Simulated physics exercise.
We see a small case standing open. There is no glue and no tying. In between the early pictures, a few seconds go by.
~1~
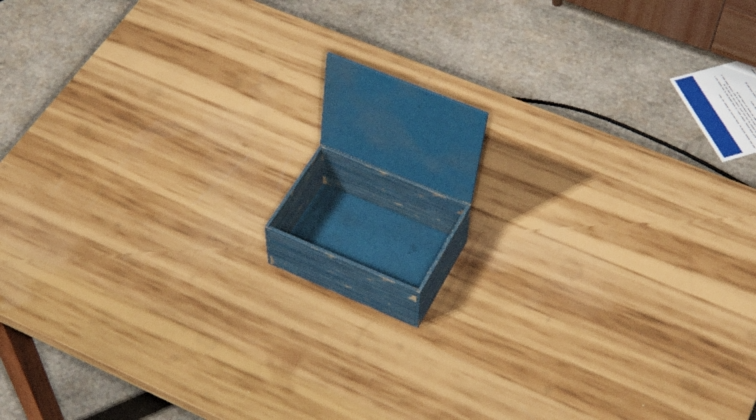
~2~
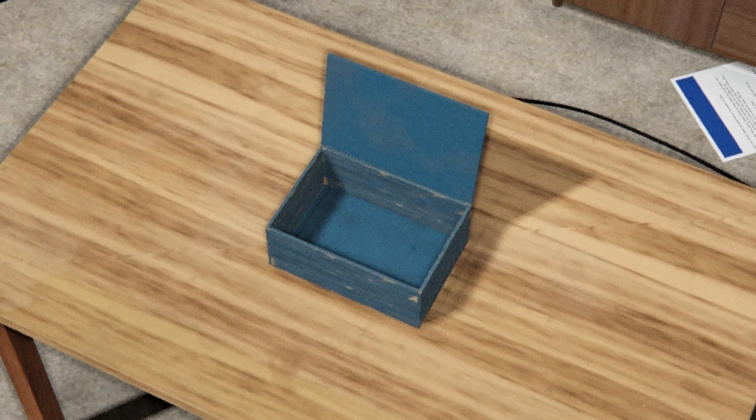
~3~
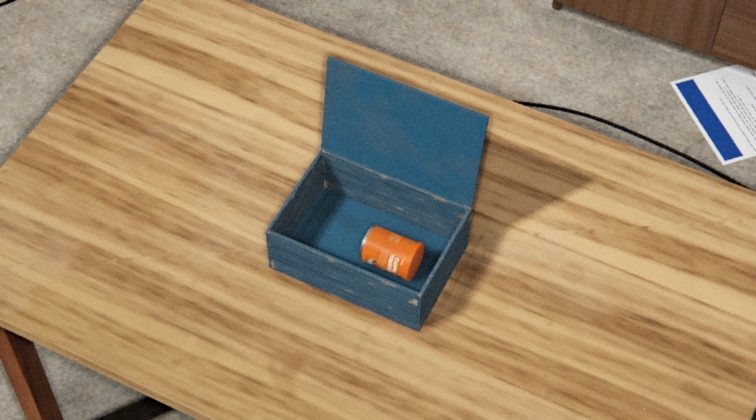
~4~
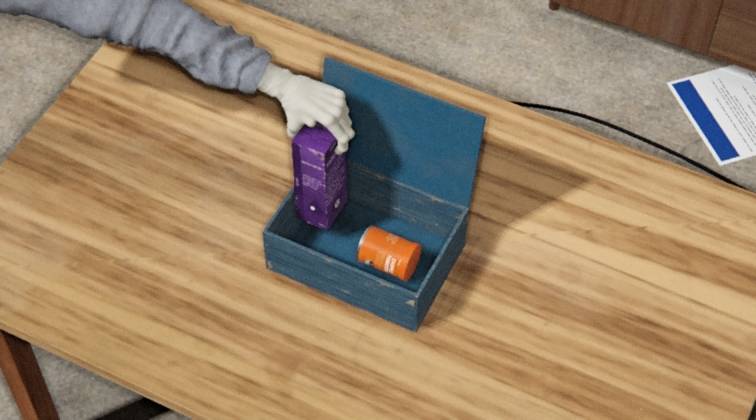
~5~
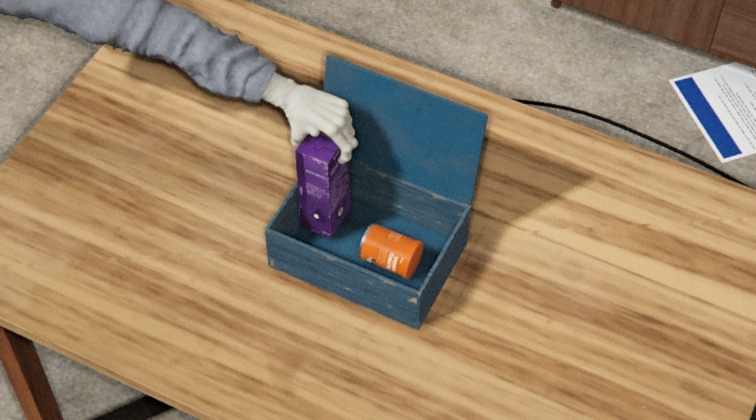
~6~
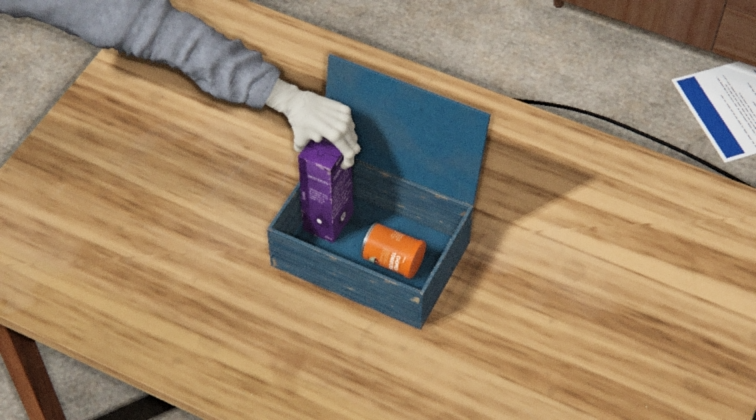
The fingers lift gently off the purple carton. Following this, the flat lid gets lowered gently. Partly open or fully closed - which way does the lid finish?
Partly open.
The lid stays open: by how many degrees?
I'd say roughly 70 degrees above the rim.
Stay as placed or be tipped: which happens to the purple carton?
Looking at the last picture, the purple carton is left as set.
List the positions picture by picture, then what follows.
The last thing is not in view yet, in the first picture.
The last thing is not in view yet, in the second picture.
The last thing is not in view yet; orange tin (392, 252), in the third picture.
Coming down; purple carton (320, 172); orange tin (389, 253), in the fourth picture.
Coming down; purple carton (324, 181); orange tin (391, 251), in the fifth picture.
In place under the hand; purple carton (327, 186); orange tin (393, 250), in the sixth picture.
Then, 1.10 s past the last view, lid starting down.
Then, 1.40 s past the last view, lid 73° above the rim.
Then, 3.70 s past the last view, lid 71° above the rim.
Finally, lid 71° above the rim; both still in place. Final places as the last picture's camera would see them, purple carton near (327, 186).
